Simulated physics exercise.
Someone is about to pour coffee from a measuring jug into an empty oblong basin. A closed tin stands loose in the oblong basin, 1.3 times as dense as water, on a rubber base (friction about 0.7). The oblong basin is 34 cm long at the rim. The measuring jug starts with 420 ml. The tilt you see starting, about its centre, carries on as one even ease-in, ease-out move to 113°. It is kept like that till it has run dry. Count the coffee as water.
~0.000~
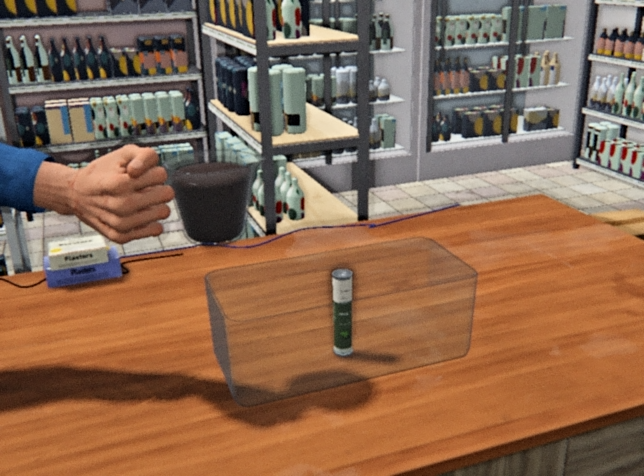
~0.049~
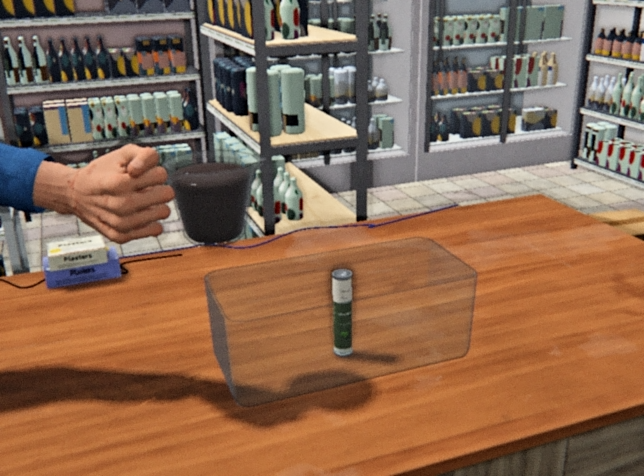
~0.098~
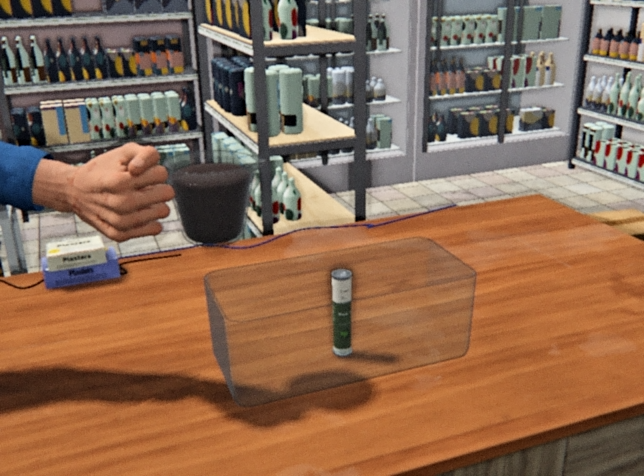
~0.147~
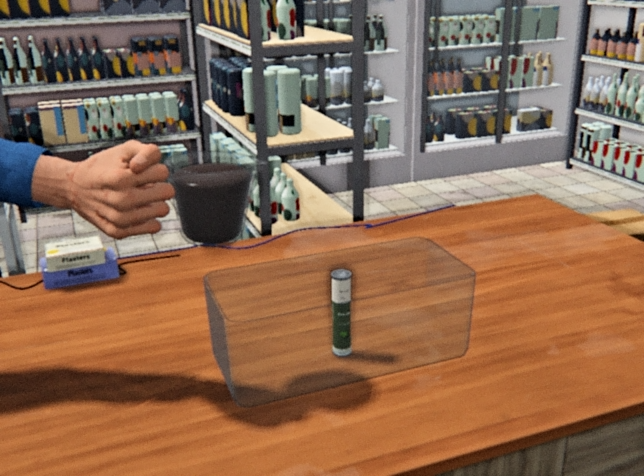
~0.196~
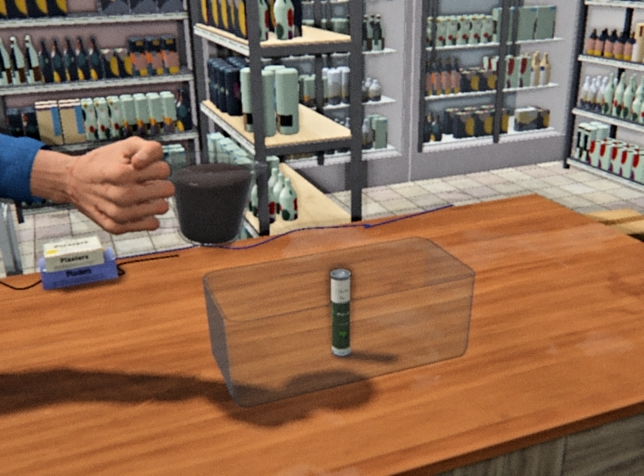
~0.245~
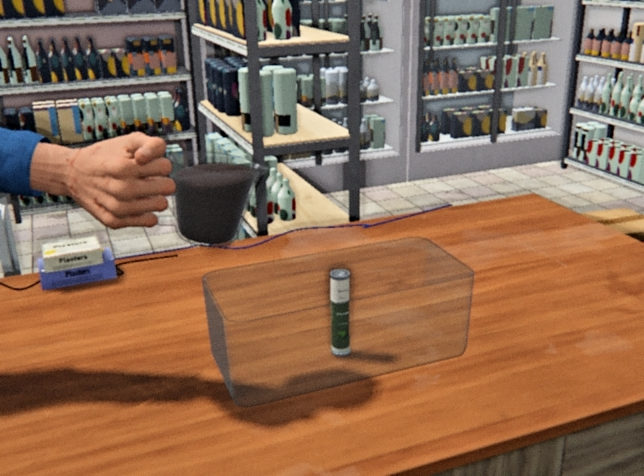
The footage shows a fist beside a dark-filled jug above a wooden shop counter, where a green and white tin stands in a clear oblong basin; the jug tilts slightly to the right while the tin stays still.
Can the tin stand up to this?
The tin keeps standing.
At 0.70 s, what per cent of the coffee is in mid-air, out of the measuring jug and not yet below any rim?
Some 22 per cent.
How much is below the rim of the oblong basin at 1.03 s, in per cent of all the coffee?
About 84 per cent.
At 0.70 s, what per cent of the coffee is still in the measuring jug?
Near 66 in a hundred.
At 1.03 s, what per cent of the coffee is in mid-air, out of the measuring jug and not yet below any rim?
Near 10 in a hundred.
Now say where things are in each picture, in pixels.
The first picture shows tilt 0°; pouring edge (265, 157); surface from (168, 177) to (250, 167); the oblong basin's rim runs from (215, 298) to (453, 256); the tin's top is at (342, 277).
The second picture shows tilt 0°; pouring edge (265, 157); surface from (169, 178) to (249, 168).
The third picture shows tilt 2°; pouring edge (266, 159); surface from (169, 177) to (249, 168).
The fourth picture shows tilt 4°; pouring edge (267, 161); surface from (171, 177) to (250, 169).
The fifth picture shows tilt 7°; pouring edge (268, 163); surface from (171, 178) to (252, 169).
The sixth picture shows tilt 10°; pouring edge (269, 167); surface from (173, 178) to (255, 169).
By 0.70 s the tilt is 67° and 65 per cent is still to pour; the tin stands where it began.
By 1.03 s the tilt is 104° and 7 per cent is still to pour; the tin stands where it began.
By 1.37 s the tilt is 113° and 0 per cent is still to pour; the tin stands where it began.
By 1.75 s the tilt is 113° and 0 per cent is still to pour; the tin stands where it began.
At rest the tin stands where it began.
